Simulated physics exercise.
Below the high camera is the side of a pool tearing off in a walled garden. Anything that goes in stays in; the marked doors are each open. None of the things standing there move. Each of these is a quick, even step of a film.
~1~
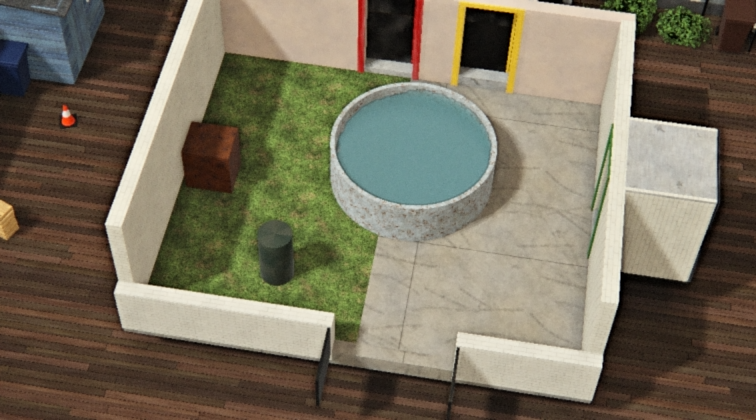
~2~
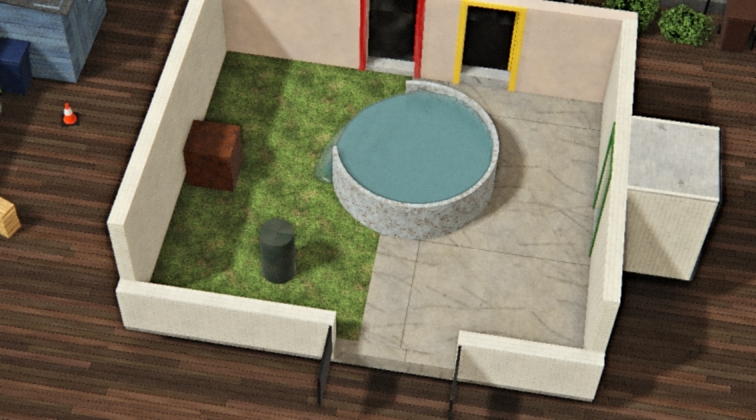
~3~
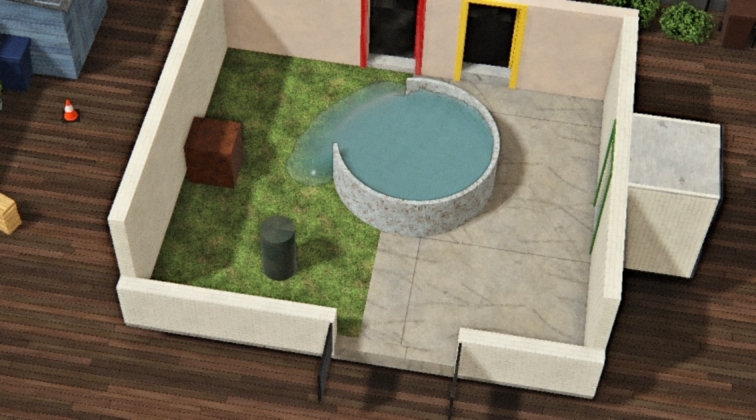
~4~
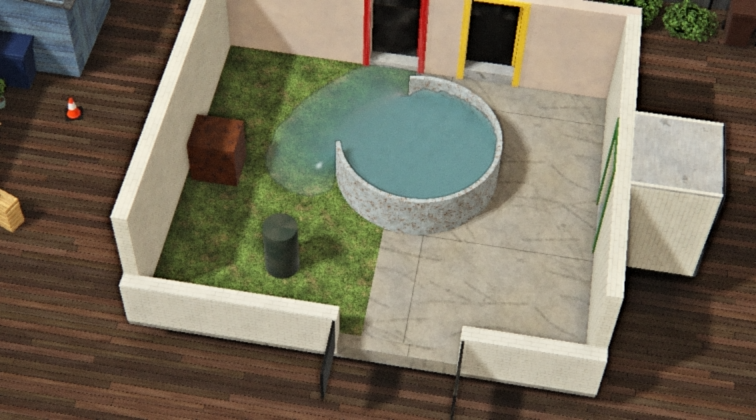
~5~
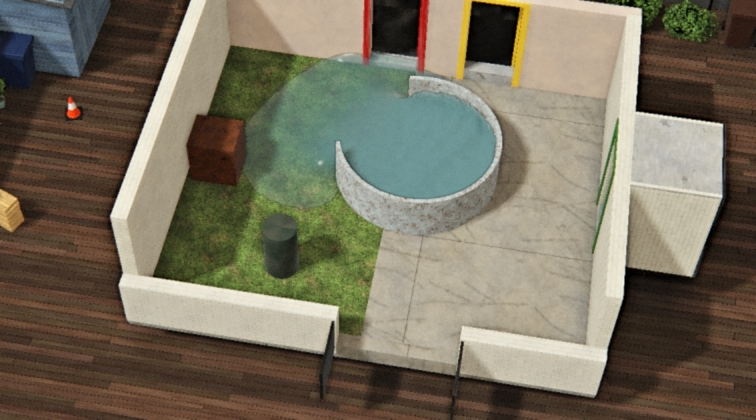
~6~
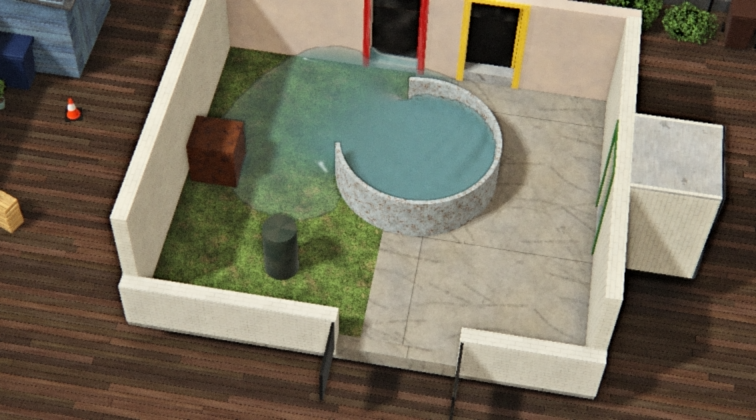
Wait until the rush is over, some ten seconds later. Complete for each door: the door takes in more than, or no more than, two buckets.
Completed: The green door takes in no more than two buckets; the red door takes in more than two buckets; the yellow door takes in no more than two buckets.
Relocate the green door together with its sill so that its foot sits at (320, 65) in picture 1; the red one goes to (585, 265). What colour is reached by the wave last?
Result: The red-painted one.
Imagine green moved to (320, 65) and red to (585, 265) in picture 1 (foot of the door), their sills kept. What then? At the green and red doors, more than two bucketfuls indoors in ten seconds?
Well, the green door overshoots while the red door comes up short.
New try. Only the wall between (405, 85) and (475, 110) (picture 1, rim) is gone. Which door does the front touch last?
Last: The green door.
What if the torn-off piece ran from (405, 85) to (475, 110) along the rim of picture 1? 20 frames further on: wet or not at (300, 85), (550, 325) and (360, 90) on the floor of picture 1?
Point by point: Soaked; soaked; soaked.
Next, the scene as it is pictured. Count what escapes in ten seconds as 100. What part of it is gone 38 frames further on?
Roughly 65 percent.
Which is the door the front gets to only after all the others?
That would be the one in green.
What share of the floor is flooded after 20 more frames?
It works out to about 55 in a hundred.
A moment on, water covers 35 % of the floor; the green door not reached, the red door over two buckets in, the yellow door wet at the sill, nothing in.
Next, water covers 40 % of the floor; the green door not reached, the red door far over two buckets in, the yellow door wet at the sill, nothing in.
Then, water covers 55 % of the floor; the green door not reached, the red door far over two buckets in, the yellow door wet at the sill, nothing in.
Later, water covers 85 % of the floor; the green door wet at the sill, nothing in, the red door far over two buckets in, the yellow door wet at the sill, nothing in.
In the end, water covers 100 % of the floor; the green door wet at the sill, nothing in, the red door far over two buckets in, the yellow door wet at the sill, nothing in.
